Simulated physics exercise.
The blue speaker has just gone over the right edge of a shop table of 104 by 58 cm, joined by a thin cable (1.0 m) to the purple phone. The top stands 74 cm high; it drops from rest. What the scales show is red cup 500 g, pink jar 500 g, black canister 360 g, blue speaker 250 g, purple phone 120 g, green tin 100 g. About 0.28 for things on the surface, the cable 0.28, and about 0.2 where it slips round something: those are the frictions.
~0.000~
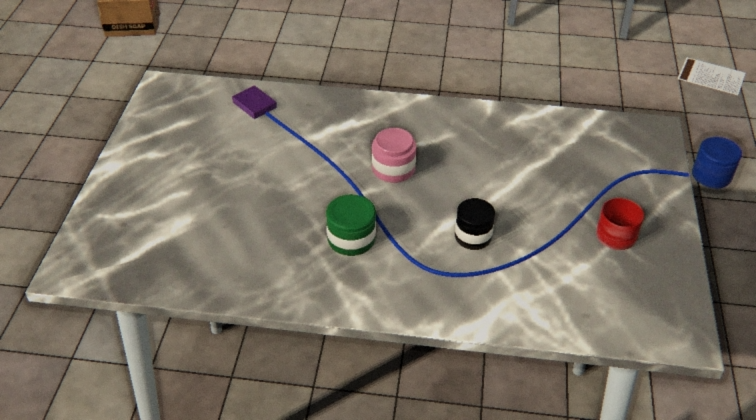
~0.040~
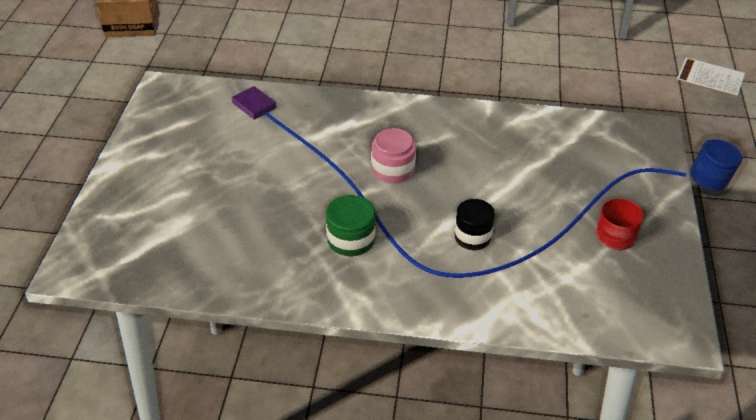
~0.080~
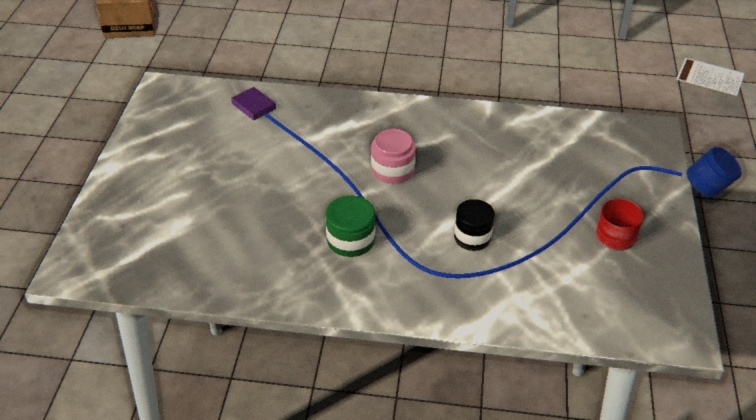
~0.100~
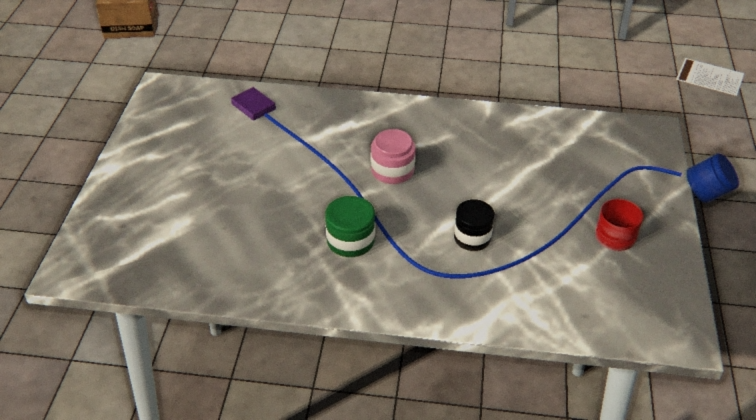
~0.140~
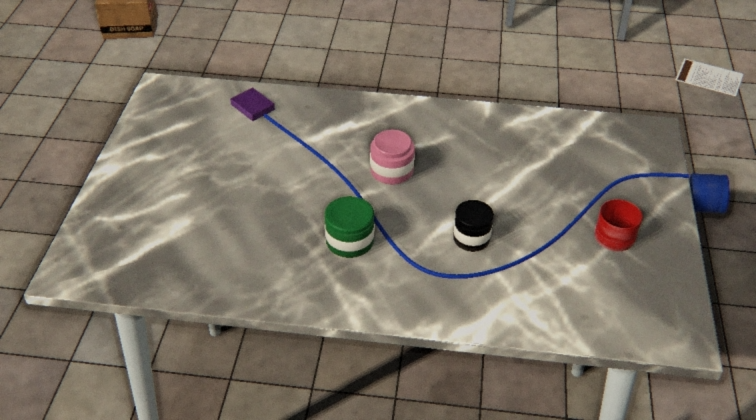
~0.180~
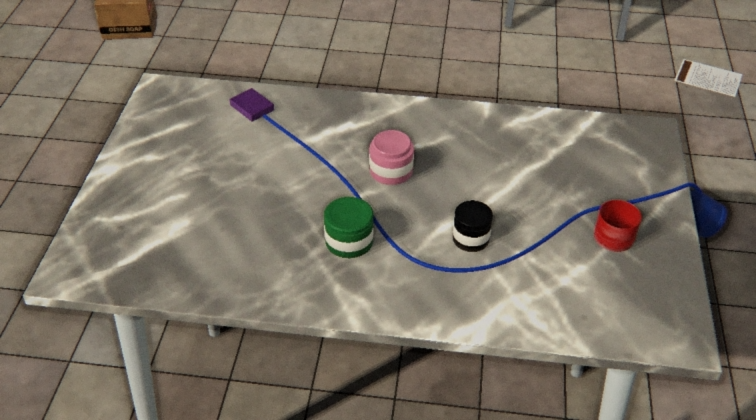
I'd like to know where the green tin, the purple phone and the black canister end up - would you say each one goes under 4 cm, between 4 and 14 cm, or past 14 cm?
One by one: The green tin ends up nearly in place; the purple phone ends up well away; the black canister ends up mid-range.
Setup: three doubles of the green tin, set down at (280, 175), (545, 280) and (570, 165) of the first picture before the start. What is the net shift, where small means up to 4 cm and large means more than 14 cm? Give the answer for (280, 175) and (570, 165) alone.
Shift 1: Minor. Shift 2: Minor.
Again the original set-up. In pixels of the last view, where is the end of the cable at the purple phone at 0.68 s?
(438, 249), roughly.
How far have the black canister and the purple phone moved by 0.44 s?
Black canister roughly 6 cm, purple phone roughly 20 cm.
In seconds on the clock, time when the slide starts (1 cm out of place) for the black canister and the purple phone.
Times: Black canister = 0.28 s, purple phone = 0.26 s.
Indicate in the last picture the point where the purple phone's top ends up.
Around (605, 312).
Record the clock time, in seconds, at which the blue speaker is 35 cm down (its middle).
Time: 0.42 s.
After 0.4 s, the cable's tail end at (345, 159); purple phone 20 cm off its start, black canister 6 cm off its start, blue speaker over the edge.
After 0.7 s, the cable's tail end at (438, 249); purple phone 46 cm off its start, black canister 8 cm off its start, blue speaker over the edge.
After 0.9 s, the cable's tail end at (569, 294); purple phone 70 cm off its start at (557, 303), black canister 8 cm off its start at (490, 180), blue speaker over the edge.
After 1.2 s, the cable's tail end at (590, 299); purple phone 76 cm off its start, black canister 8 cm off its start, blue speaker over the edge.
After 2.4 s, the cable's tail end at (590, 299); purple phone 76 cm off its start at (605, 312), black canister 8 cm off its start at (490, 180), green tin 0 cm off its start at (348, 214), blue speaker over the edge.
